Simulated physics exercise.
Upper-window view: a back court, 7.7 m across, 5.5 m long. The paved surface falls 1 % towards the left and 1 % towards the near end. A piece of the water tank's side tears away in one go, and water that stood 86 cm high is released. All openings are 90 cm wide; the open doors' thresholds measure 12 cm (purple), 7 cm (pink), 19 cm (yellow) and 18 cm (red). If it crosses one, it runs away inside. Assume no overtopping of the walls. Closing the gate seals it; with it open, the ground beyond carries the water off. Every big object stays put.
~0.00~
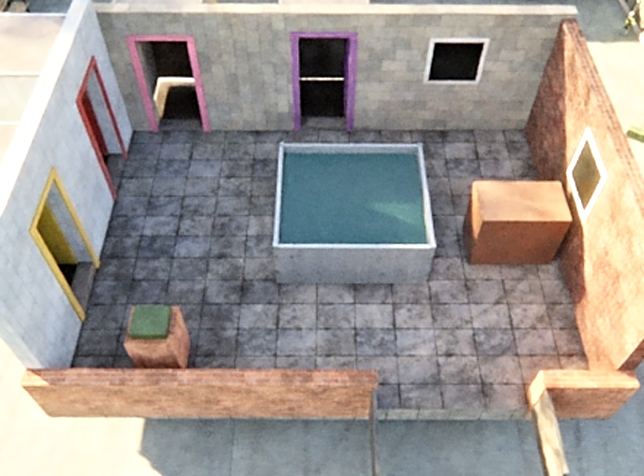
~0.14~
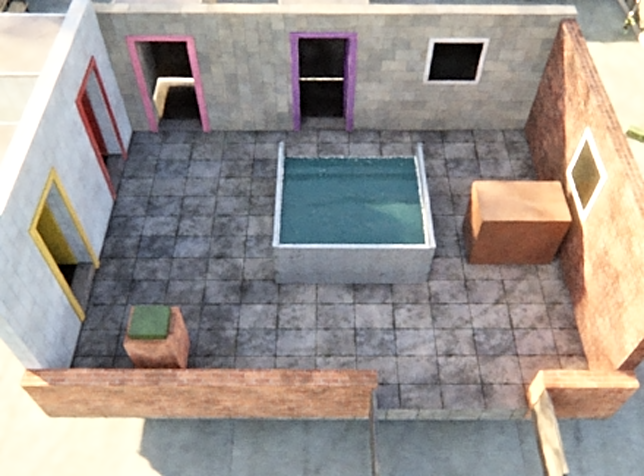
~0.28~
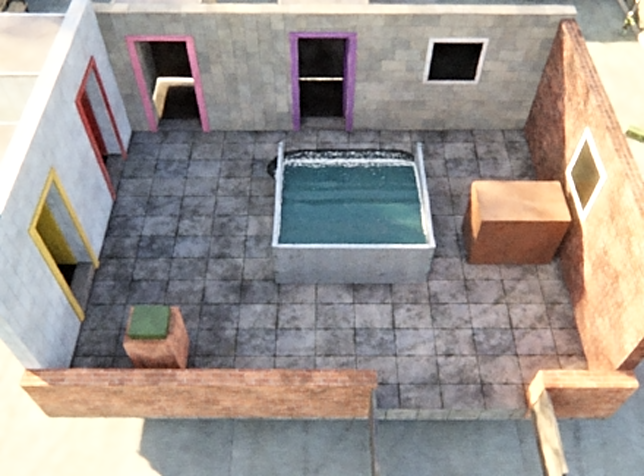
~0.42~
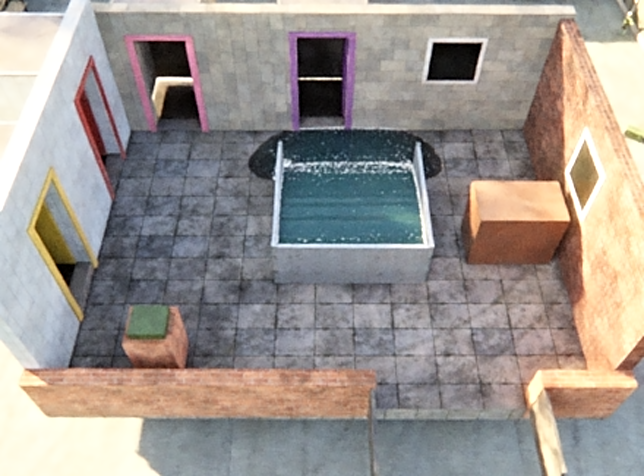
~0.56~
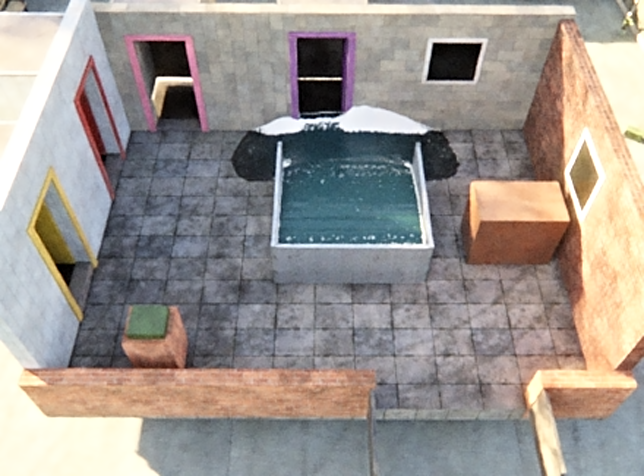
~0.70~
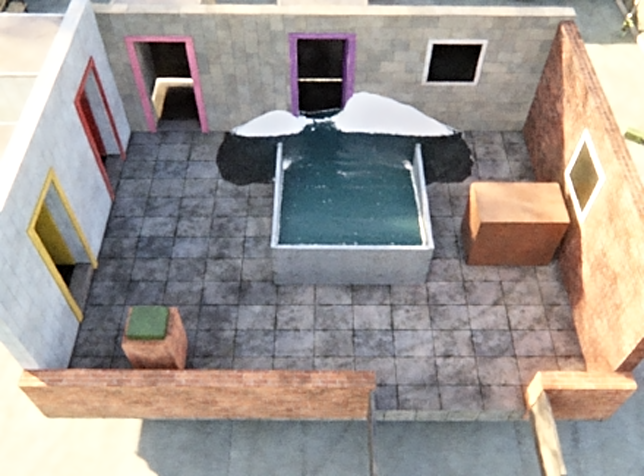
A raised water tank with pale walls stands in a paved back court seen from a high window, the view staying still. Pink and purple doorways and a white-framed window line the grey back wall, red and yellow doorways the left, with brick-coloured blocks on either side. The tank's far side opens, and water pours out behind it, spreading darkly both ways and foaming white against the back wall.
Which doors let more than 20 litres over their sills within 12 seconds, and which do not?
In the end the purple door will not hold enough water back; the pink door will not hold enough water back; the yellow door will hold enough water back; the red door will not hold enough water back.
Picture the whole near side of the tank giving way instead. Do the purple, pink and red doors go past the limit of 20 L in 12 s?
Door by door - purple: Within bounds, pink: Out of bounds, red: Within bounds.
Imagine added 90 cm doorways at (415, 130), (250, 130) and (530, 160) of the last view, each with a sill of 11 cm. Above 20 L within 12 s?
Taking them in order, the first gets enough, the second enough and the third enough.
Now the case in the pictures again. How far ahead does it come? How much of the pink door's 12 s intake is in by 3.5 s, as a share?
Some 10 per cent by then.
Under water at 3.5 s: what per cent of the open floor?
I'd say around 60 %.
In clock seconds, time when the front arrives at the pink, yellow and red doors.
Pink = 1.0 s, yellow = 2.8 s, red = 1.8 s.
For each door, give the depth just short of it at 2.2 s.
Purple 41 cm, pink 10 cm, yellow 0 cm, red 21 cm.
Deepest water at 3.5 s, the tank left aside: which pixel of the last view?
The spot is near (532, 218) in the last view.
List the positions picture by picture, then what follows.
Still water, 86 cm deep, in the water tank at (352, 195), in the first picture.
Water pours out on the water tank's far side and has run 1.2 m, to a hidden place; typically 7 cm deep outside, 86 cm at the water tank's back, in the second picture.
The front is at (274, 165), 1.4 m from the gap on the water tank's far side; 1.9 m2 of floor is under water; 86 cm left at the back of the water tank, in the third picture.
Water pours out on the water tank's far side and has run 1.8 m, to (265, 147); typically 13 cm deep outside, 82 cm at the water tank's back, in the fourth picture.
The front is at (254, 131), 2.2 m from the gap on the water tank's far side; 5.2 m2 of floor is under water; 74 cm left at the back of the water tank, in the fifth picture.
Water pours out on the water tank's far side and has run 2.6 m, to (229, 132); typically 17 cm deep outside, 74 cm at the water tank's back, in the sixth picture.
After 1.4 s water covers 25 % of the floor and is deepest (56 cm) near (353, 139); purple door 54 cm at the sill, 320 L in, pink door 8 cm at the sill, 0 L in, yellow door not reached, red door not reached.
After 2.2 s water covers 35 % of the floor and is deepest (44 cm) near (519, 132); purple door 41 cm at the sill, 592 L in, pink door 10 cm at the sill, 1 L in, yellow door not reached, red door 21 cm at the sill, 0 L in.
After 3.5 s water covers 60 % of the floor and is deepest (36 cm) near (532, 218); purple door 21 cm at the sill, 740 L in, pink door 8 cm at the sill, 5 L in, yellow door 8 cm at the sill, 0 L in, red door 26 cm at the sill, 33 L in.
After 7.0 s water covers 90 % of the floor and is deepest (19 cm) near (62, 394); purple door 10 cm at the sill, 760 L in, pink door 8 cm at the sill, 33 L in, yellow door 10 cm at the sill, 0 L in, red door 11 cm at the sill, 52 L in.
After 12.0 s water covers 100 % of the floor and is deepest (16 cm) near (62, 394); purple door 8 cm at the sill, 760 L in, pink door 7 cm at the sill, 46 L in, yellow door 10 cm at the sill, 0 L in, red door 9 cm at the sill, 52 L in.
